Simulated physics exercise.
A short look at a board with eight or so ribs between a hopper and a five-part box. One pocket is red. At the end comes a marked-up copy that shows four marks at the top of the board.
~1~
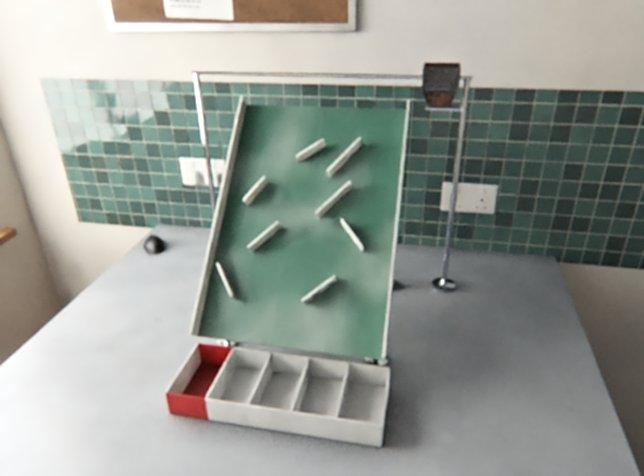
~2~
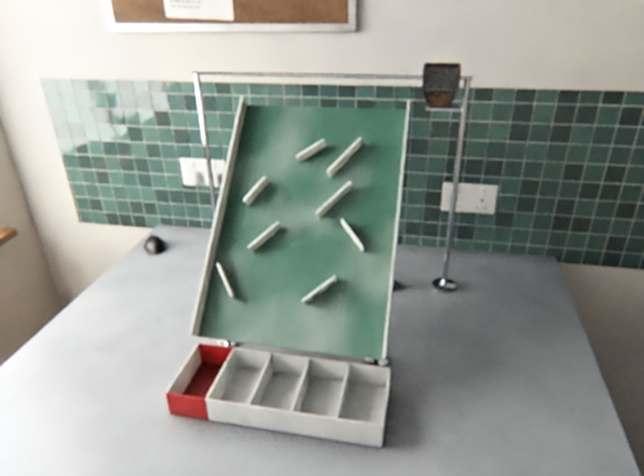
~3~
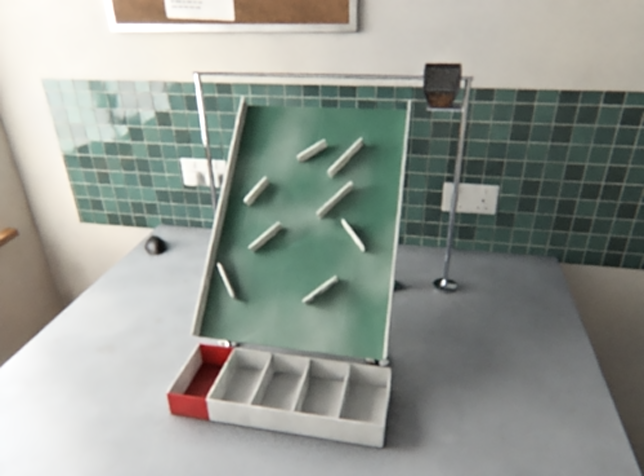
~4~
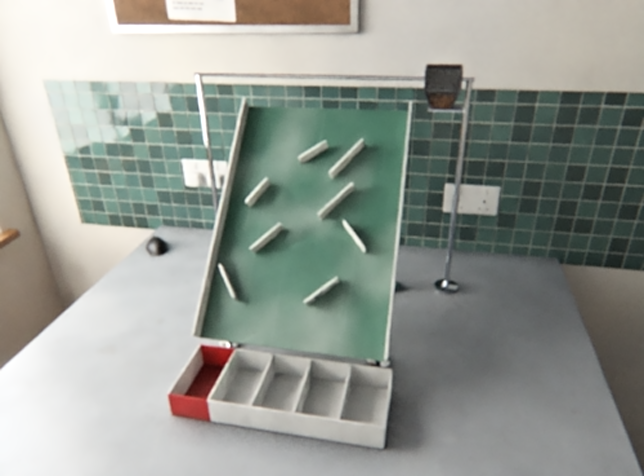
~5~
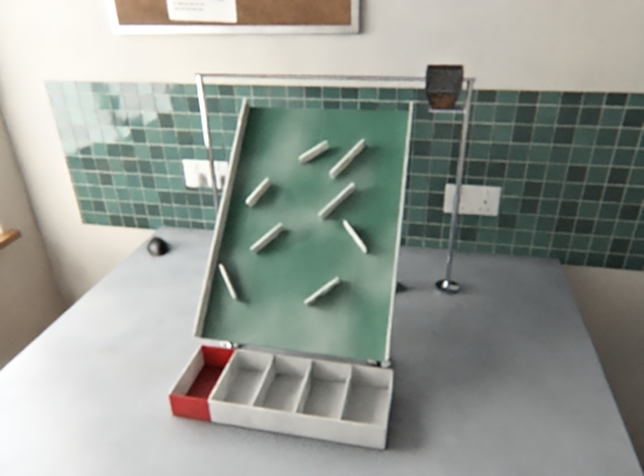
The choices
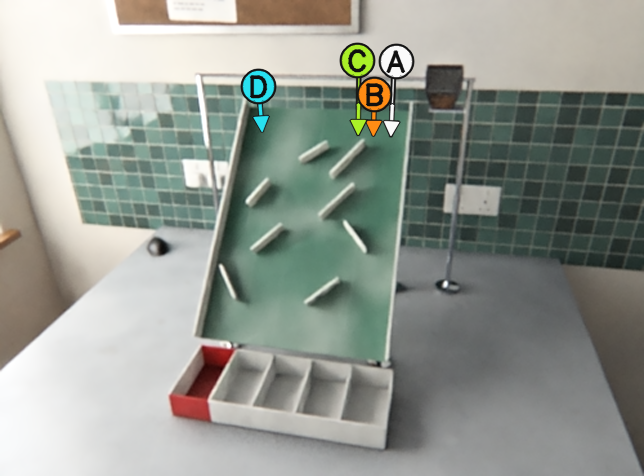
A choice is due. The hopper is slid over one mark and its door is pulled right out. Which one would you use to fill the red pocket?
Choose D.
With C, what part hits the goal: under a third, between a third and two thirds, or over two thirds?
Mark C gives under a third.
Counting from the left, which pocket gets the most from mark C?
It is the second one.
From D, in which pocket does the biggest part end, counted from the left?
It is the first one.
On the marked copy, mark A meets the board at (391, 130); mark B meets the board at (373, 130); mark C meets the board at (358, 129); mark D meets the board at (261, 125).
With A, none at all in the red pocket, the whole lot in other pockets.
With B, none at all in the red pocket, the whole lot in other pockets.
With C, a small share in the red pocket, the bulk in other pockets, a small share outside the box.
With D, close to half in the red pocket, close to a third in other pockets.
